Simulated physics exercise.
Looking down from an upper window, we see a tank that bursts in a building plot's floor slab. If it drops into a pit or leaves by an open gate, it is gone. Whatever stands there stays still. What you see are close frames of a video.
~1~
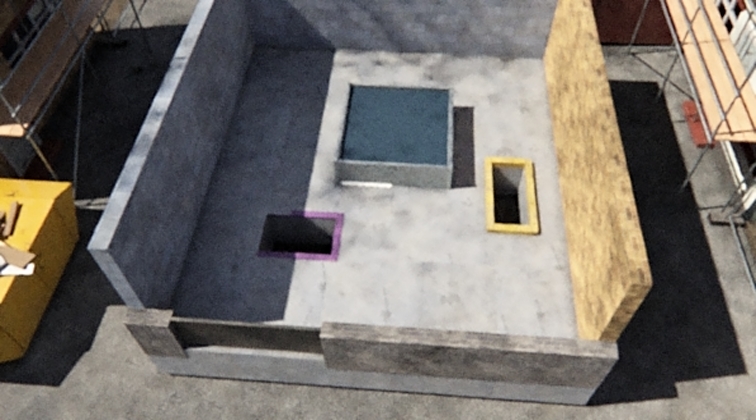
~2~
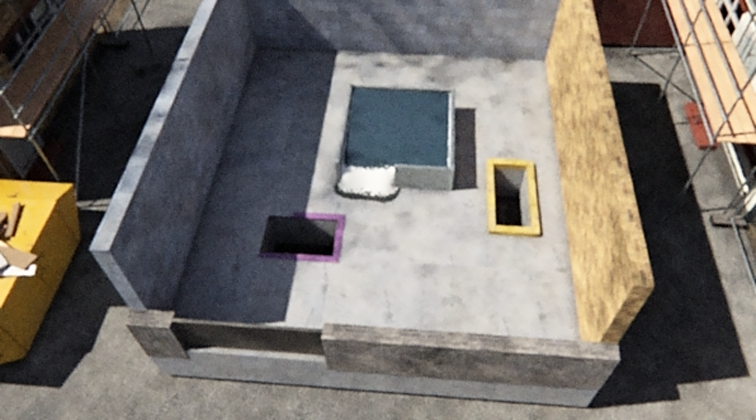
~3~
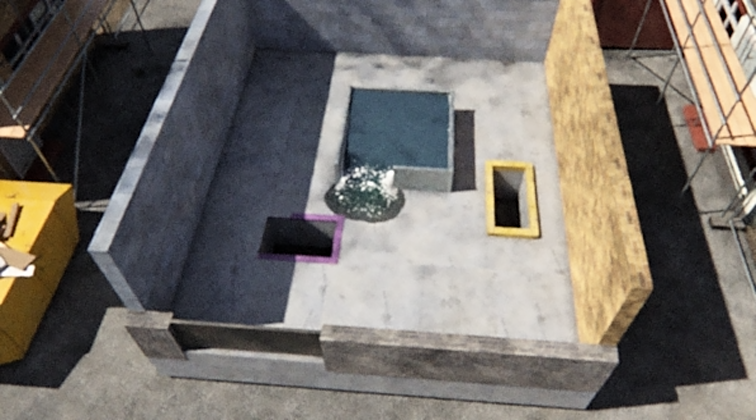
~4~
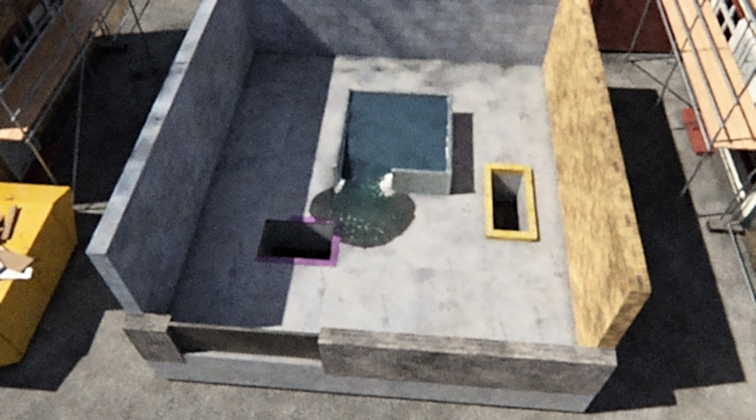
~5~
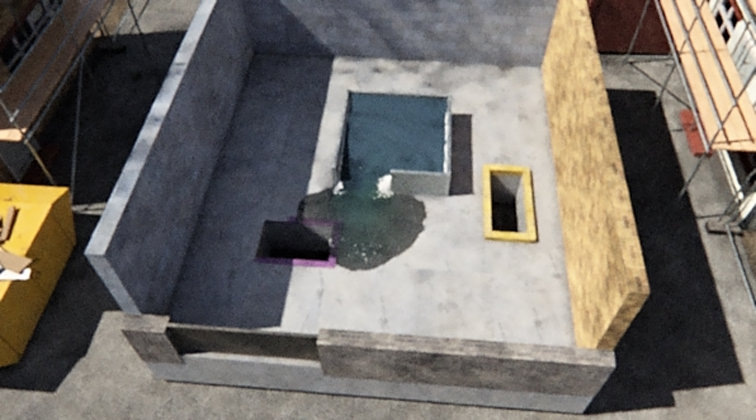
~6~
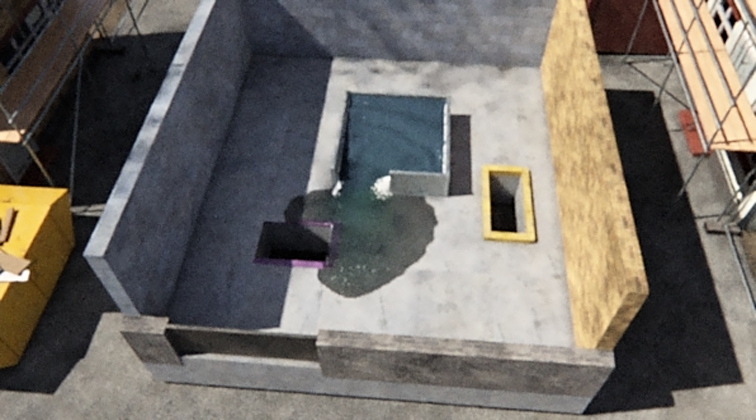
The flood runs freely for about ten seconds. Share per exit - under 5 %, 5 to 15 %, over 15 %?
Result: Gate: Short of a twentieth. Purple pit: Upwards of fifteen per cent. Yellow pit: Short of a twentieth.
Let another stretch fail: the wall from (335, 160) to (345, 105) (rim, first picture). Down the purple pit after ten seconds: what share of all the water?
Approximate share, purple: 12 in a hundred.
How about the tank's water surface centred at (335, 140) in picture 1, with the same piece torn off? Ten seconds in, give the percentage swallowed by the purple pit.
Within ten seconds roughly 70 percent of the total ends in the purple pit.
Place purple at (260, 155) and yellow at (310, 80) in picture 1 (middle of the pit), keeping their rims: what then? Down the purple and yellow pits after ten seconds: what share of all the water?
Roughly: Purple pit 10 %, yellow pit 0 %.
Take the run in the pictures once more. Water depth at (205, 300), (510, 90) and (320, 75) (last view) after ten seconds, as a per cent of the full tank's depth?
Going place by place: 8 %, 4 % and 0 %.
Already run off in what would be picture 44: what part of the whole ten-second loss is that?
That comes to 75 per cent, as I work it out.
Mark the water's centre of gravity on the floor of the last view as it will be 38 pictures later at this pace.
Near pixel (399, 223).
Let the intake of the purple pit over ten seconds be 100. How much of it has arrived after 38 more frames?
Estimate: Roughly 75 %.
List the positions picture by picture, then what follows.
The open tank at (397, 126) is whole and still, in the first frame.
The front is at (394, 194), out from the gap at (368, 177), in the second frame.
The front is at (384, 217), out from the gap at (367, 180), in the third frame.
Water pours out at (365, 183) and has run to (373, 242), in the fourth frame.
Water pours out at (364, 184) and has run to (366, 265), in the fifth frame.
The front is at (358, 291), out from the gap at (363, 184), in the sixth frame.
A moment on, water covers 15 % of the floor; the gate 0 %, the purple pit 5 %, the yellow pit 0 %.
Next, water covers 20 % of the floor; the gate 0 %, the purple pit 11 %, the yellow pit 0 %.
Then, water covers 30 % of the floor; the gate 0 %, the purple pit 17 %, the yellow pit 0 %.
Later, water covers 45 % of the floor; the gate 0 %, the purple pit 25 %, the yellow pit 0 %.
In the end, water covers 60 % of the floor; the gate 0 %, the purple pit 33 %, the yellow pit 0 %.
